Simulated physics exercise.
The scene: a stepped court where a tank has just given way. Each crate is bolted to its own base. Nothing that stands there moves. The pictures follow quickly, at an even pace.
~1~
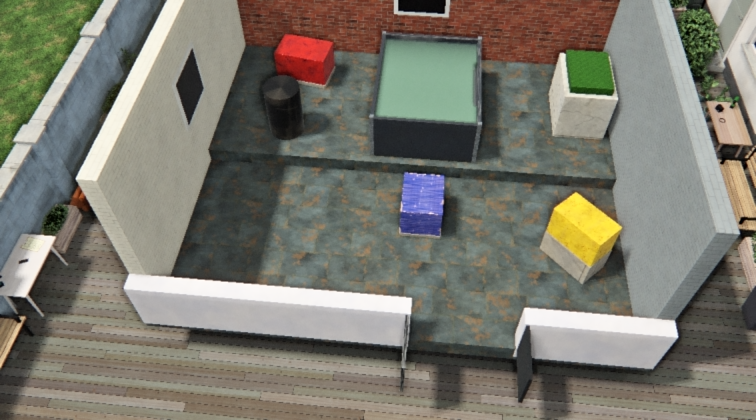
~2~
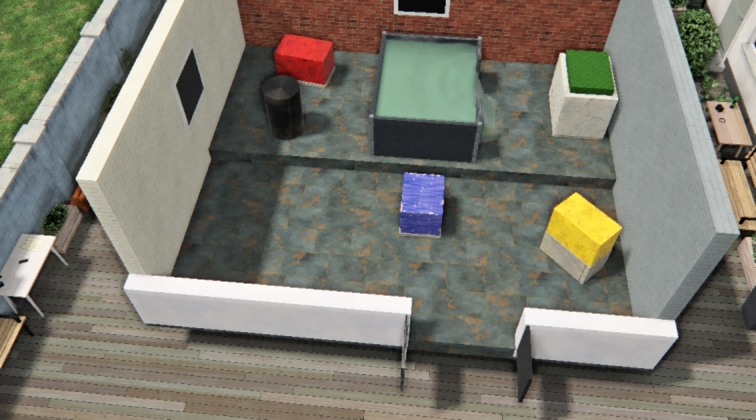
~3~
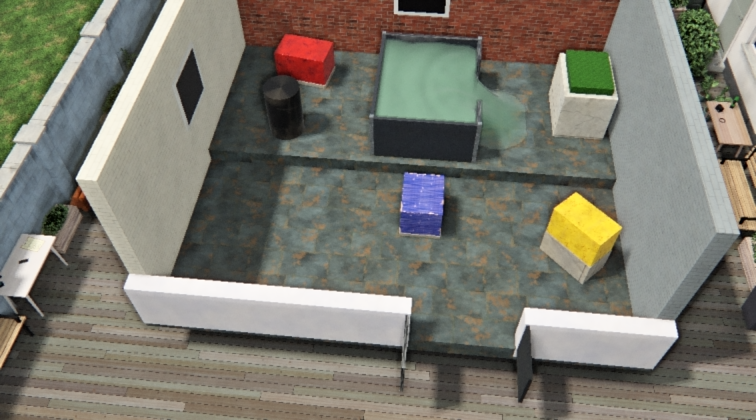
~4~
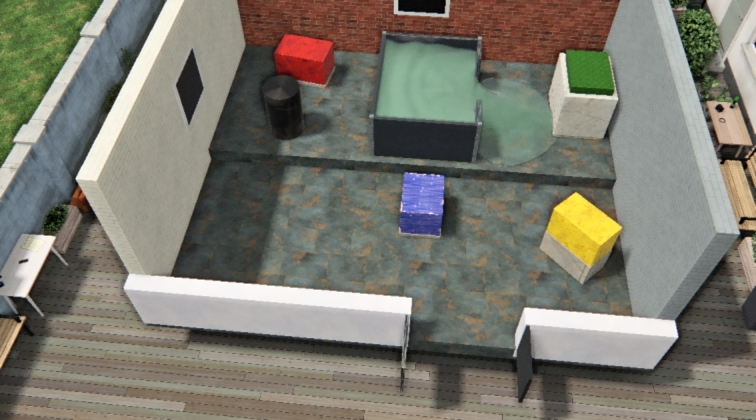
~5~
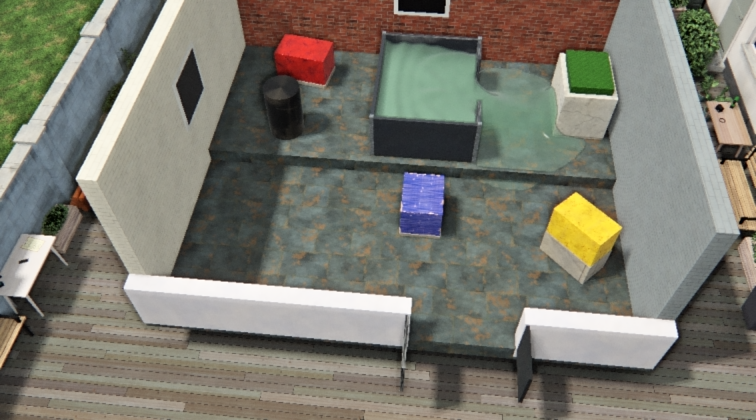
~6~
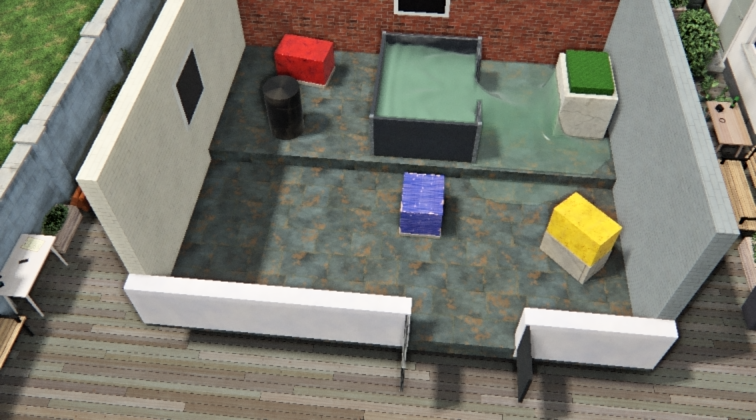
Pale green water poured out through the right side of a dark tank on the upper level and spread rightward across the stone floor, reaching around the white block with the green top.
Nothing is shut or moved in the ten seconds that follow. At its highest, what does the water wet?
One by one: The blue crate is soaked; the red crate is soaked; the yellow crate keeps dry.
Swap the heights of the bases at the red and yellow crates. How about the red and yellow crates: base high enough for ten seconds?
Then: The red one is safe, the yellow one takes water.
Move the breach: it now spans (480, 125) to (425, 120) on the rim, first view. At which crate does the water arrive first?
The blue one.
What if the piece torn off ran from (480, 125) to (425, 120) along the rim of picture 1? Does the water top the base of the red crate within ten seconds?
The red crate keeps dry.
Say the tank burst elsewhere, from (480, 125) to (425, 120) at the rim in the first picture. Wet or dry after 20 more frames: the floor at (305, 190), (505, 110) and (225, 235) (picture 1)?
In turn: Under water, dry, covered.
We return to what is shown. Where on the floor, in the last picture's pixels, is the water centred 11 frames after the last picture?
Close to (481, 125).
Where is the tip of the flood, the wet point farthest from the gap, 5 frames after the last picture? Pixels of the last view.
Near (614, 267).
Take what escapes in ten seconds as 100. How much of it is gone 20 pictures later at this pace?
I make it 0 per cent.
A moment on, water covers 20 % of the floor; the blue crate not reached, the red crate not reached, the yellow crate water round its plinth.
Next, water covers 25 % of the floor; the blue crate not reached, the red crate not reached, the yellow crate water round its plinth.
Then, water covers 45 % of the floor; the blue crate water round its plinth, the red crate water round its plinth, the yellow crate water round its plinth.
Later, water covers 85 % of the floor; the blue crate water round its plinth, the red crate water round its plinth, the yellow crate water round its plinth.
In the end, water covers 95 % of the floor; the blue crate was topped, the red crate was topped, the yellow crate stayed above the water.
